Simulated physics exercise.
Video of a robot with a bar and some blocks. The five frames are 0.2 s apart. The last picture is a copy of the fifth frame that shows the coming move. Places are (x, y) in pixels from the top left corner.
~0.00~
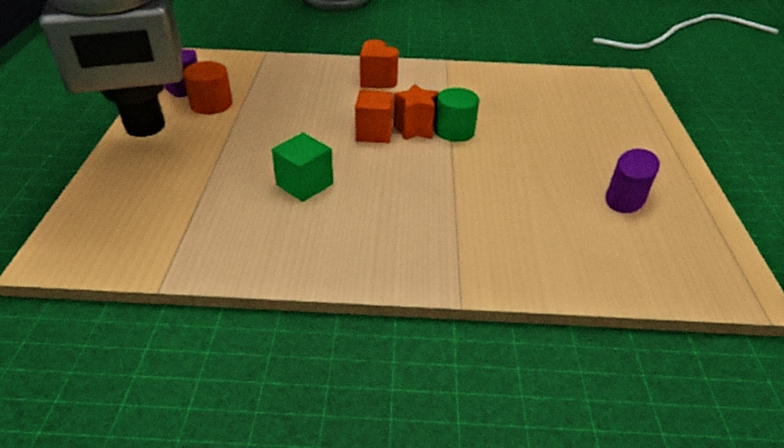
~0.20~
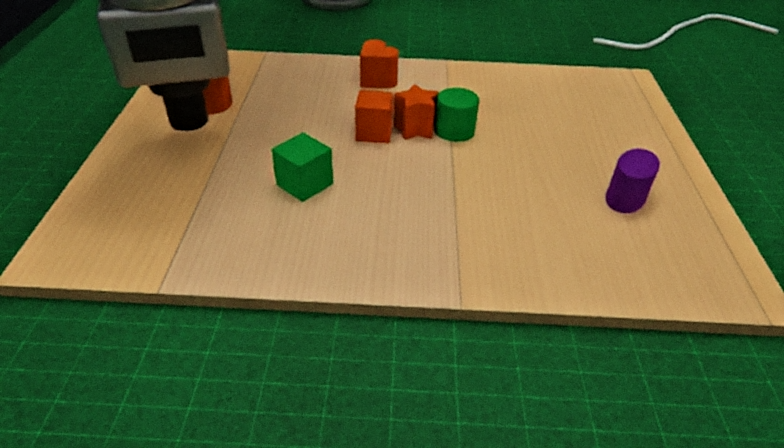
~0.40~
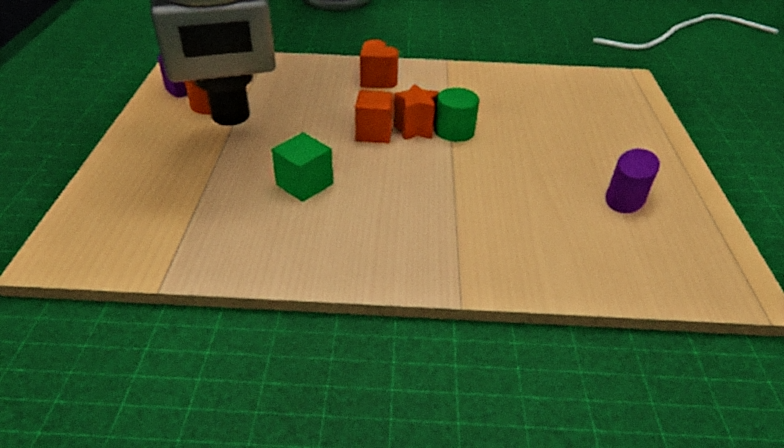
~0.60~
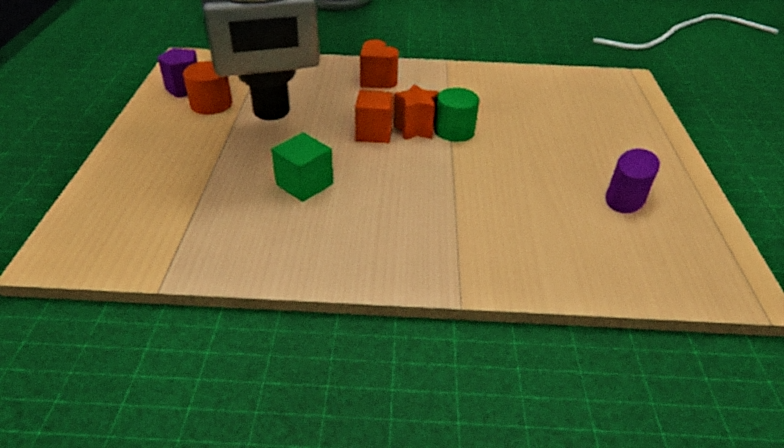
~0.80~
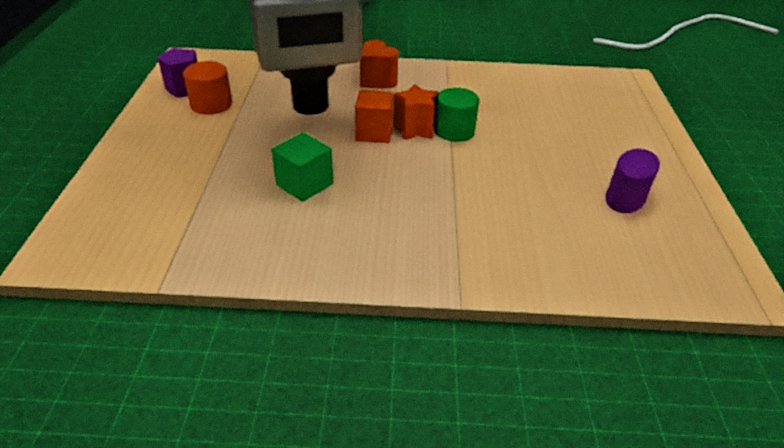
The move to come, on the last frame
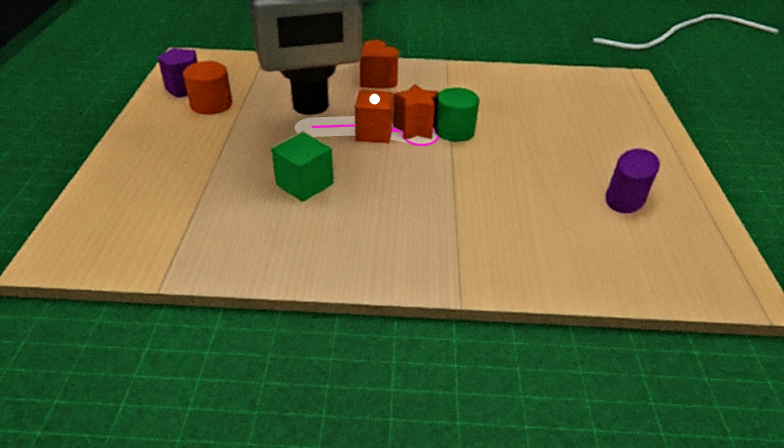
In this clip, a robot arm with a dark, short bar at its lower end moves steadily rightward above a wooden board, passing behind a green cube, while the orange, green and purple blocks on the board stay still.
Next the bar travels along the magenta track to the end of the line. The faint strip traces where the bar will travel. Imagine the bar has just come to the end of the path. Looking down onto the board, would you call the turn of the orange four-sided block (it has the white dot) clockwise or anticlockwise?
From the top: Clockwise.
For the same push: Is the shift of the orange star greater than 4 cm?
Short answer: Yes.
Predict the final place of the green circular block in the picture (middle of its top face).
If I read the scene right, the answer is (499, 96).
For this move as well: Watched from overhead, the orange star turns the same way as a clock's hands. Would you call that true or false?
This is false.
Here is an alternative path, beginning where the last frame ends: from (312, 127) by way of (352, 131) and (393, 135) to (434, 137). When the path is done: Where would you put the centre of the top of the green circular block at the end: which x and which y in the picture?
Close to (539, 95).
The line goes from (312, 127) over (367, 126) to (420, 135); the dot is on the orange four-sided block.
The first path, step by step. One third of the way, bar (349, 105); orange four-sided block (382, 100); orange star (424, 95); green circular block (463, 97).
Two thirds of the way, bar (387, 108); orange four-sided block (418, 106), turned 35° clockwise; orange star (449, 97), turned 20° anticlockwise; green circular block (487, 97).
At the end, bar (422, 114); green four-sided block unmoved; orange four-sided block (446, 117), turned 50° clockwise; orange star (464, 99), turned 25° anticlockwise; green circular block (499, 96).
